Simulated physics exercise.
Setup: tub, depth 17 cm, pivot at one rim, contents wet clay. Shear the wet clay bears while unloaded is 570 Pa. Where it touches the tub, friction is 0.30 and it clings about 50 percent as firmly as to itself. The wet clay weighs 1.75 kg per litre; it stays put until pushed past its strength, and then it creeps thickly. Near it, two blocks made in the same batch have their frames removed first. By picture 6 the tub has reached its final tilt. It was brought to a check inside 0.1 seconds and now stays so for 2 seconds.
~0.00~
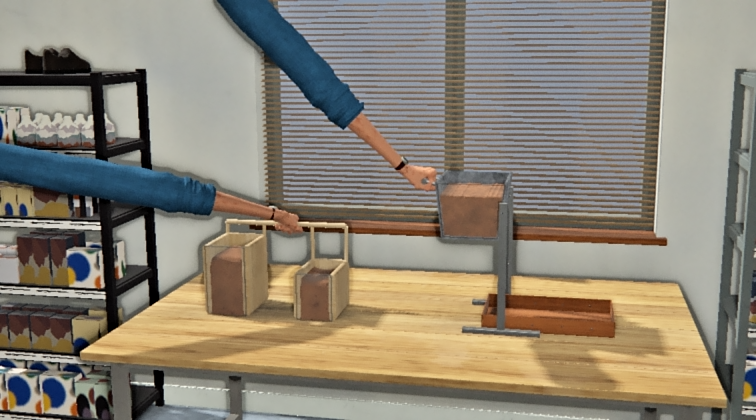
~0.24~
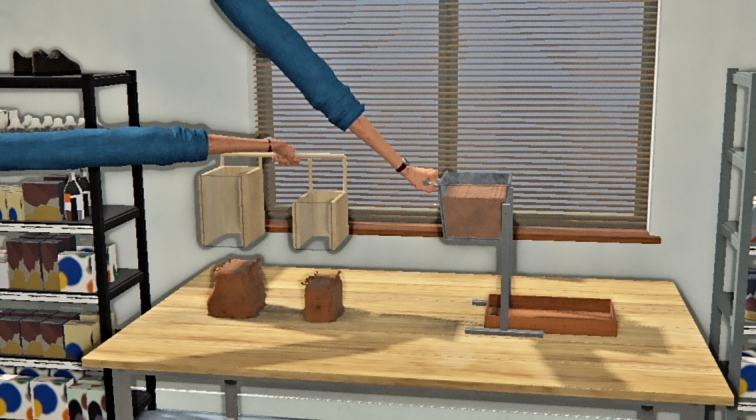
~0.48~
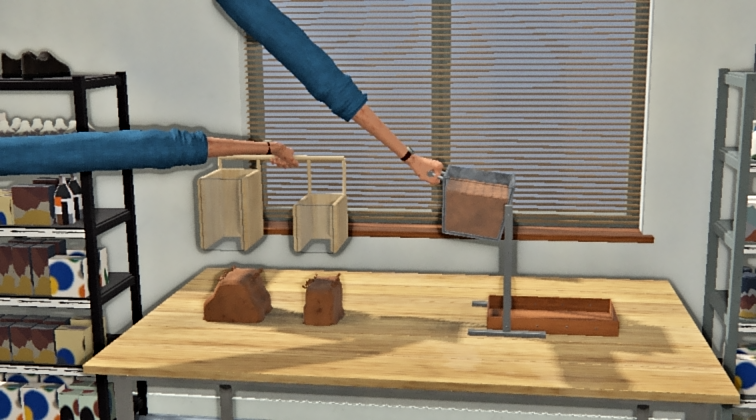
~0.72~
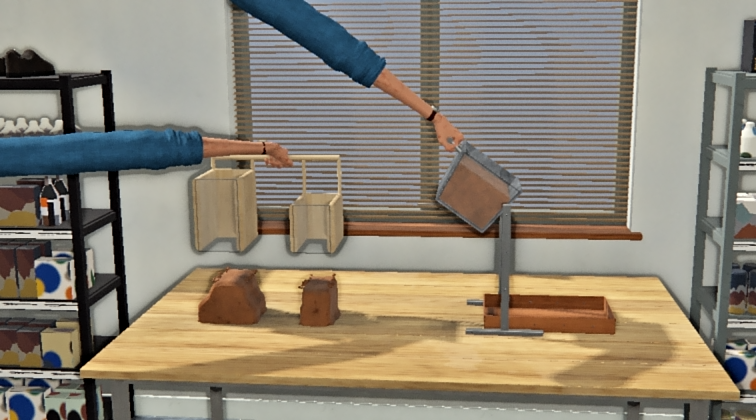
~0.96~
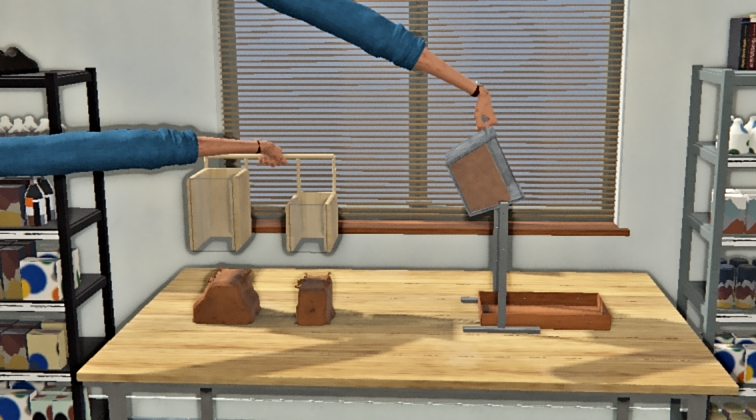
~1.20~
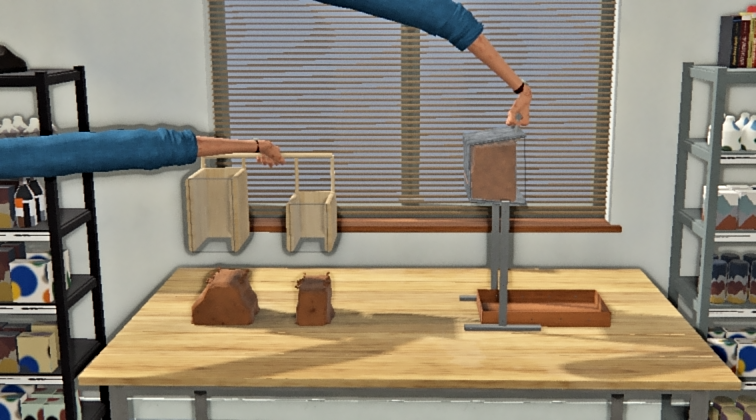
A person lifts wooden moulds off two clay blocks, which slump, then tilts a clay-filled tub.
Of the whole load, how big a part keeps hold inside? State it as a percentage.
The part that keeps hold inside is about 65 %.
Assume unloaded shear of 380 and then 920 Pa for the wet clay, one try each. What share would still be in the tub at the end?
About 45 % first, about 100 % second.
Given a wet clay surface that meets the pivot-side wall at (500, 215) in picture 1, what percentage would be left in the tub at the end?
I'd guess around 100 in a hundred.
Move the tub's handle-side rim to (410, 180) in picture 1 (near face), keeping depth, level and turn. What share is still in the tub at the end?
I'd guess around 40 per cent remains.
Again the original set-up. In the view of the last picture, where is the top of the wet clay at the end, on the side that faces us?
Highest point: Approx. (487, 169).
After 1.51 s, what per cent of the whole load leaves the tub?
18 %.
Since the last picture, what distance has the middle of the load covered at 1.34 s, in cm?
Close to 3 centimetres.
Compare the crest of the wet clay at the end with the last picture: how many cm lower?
8 cm.
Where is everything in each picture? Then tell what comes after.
Handle-side rim at (438, 183), tilt 0 degrees; crest of the wet clay at (489, 196); block heights 20 cm, 13 cm (left to right), in the first picture.
Handle-side rim at (441, 184), tilt 0 degrees; crest of the wet clay at (492, 197); block heights 16 cm, 12 cm (left to right), in the second picture.
Handle-side rim at (446, 177), tilt 8 degrees; crest of the wet clay at (450, 191); block heights 14 cm, 12 cm (left to right), in the third picture.
Handle-side rim at (466, 152), tilt 36 degrees; crest of the wet clay at (462, 165); block heights 14 cm, 12 cm (left to right), in the fourth picture.
Handle-side rim at (496, 137), tilt 65 degrees; crest of the wet clay at (483, 146); block heights 14 cm, 12 cm (left to right), in the fifth picture.
Handle-side rim at (525, 138), tilt 88 degrees; crest of the wet clay at (513, 144); block heights 14 cm, 12 cm (left to right), in the sixth picture.
After 1.34 s, the tub is at 88 degrees and holds 100 %.
After 1.51 s, the tub is at 88 degrees and holds 82 %.
After 1.68 s, the tub is at 88 degrees and holds 65 %.
After 1.85 s, the tub is at 88 degrees and holds 65 %.
After 3.20 s, the tub is at 88 degrees and holds 65 %.
